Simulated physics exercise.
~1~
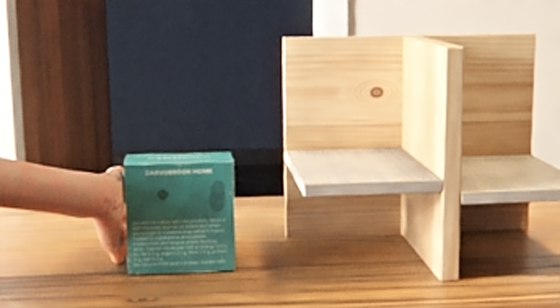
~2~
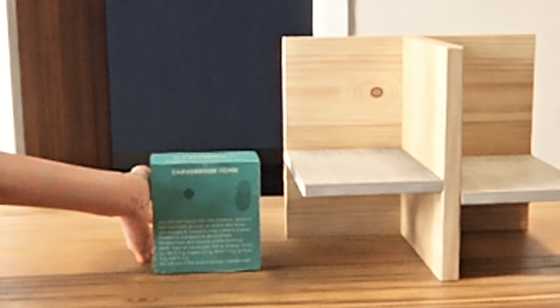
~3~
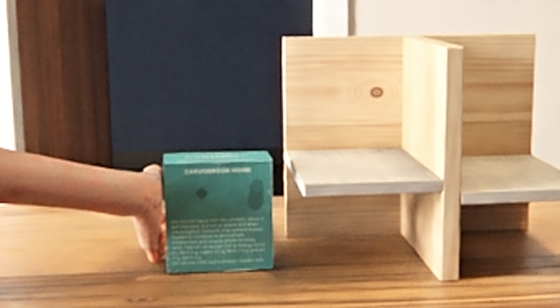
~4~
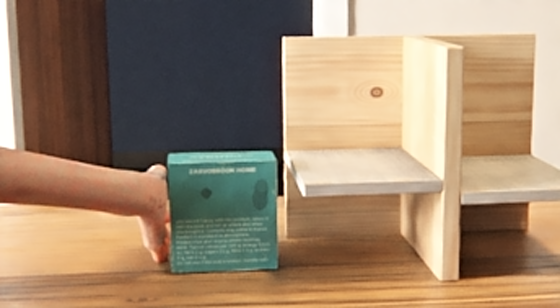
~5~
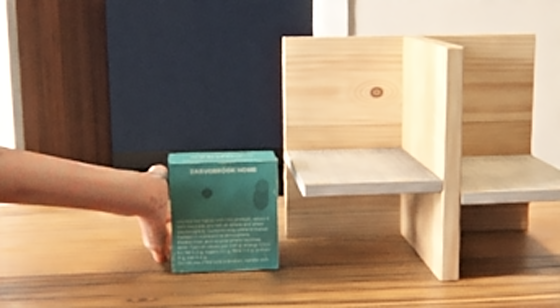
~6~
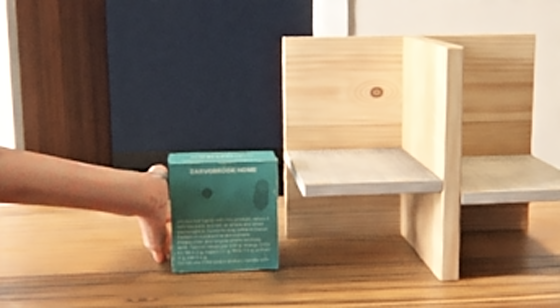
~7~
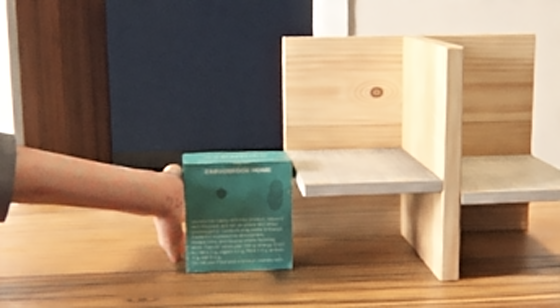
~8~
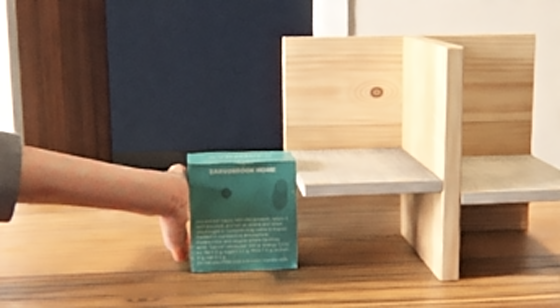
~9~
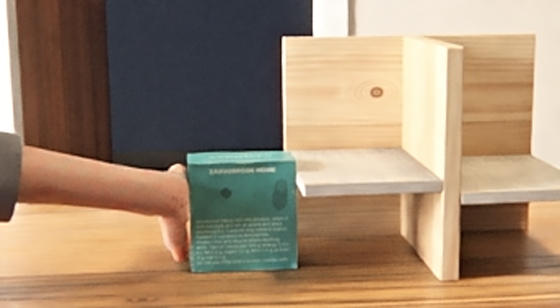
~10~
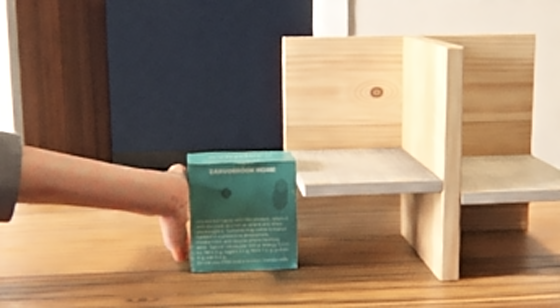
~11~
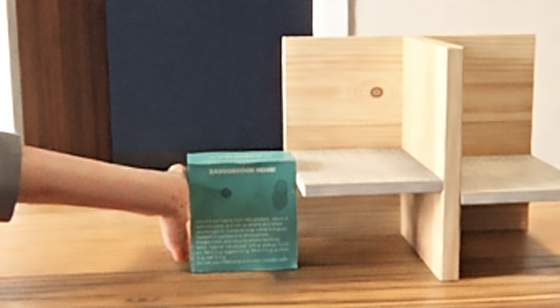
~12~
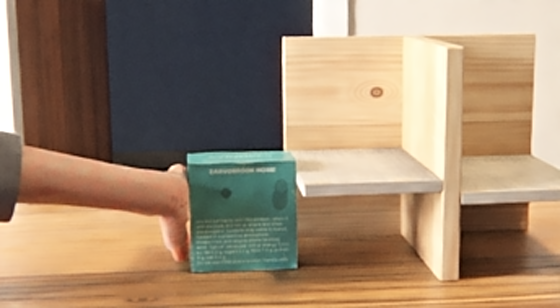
A bare forearm reaches in from the left, its hand against the side of a turquoise box on a wooden tabletop, seen from the front by a still camera. To the right stands a small rack of pale wood with an upright divider and a light shelf on each side, before a dark blue panel. The hand slides the box rightward toward the opening under the left shelf, and the box pauses just short of it. It then moves slightly farther, up to the shelf's edge. There it stays, too tall to pass under, with the hand still against it.
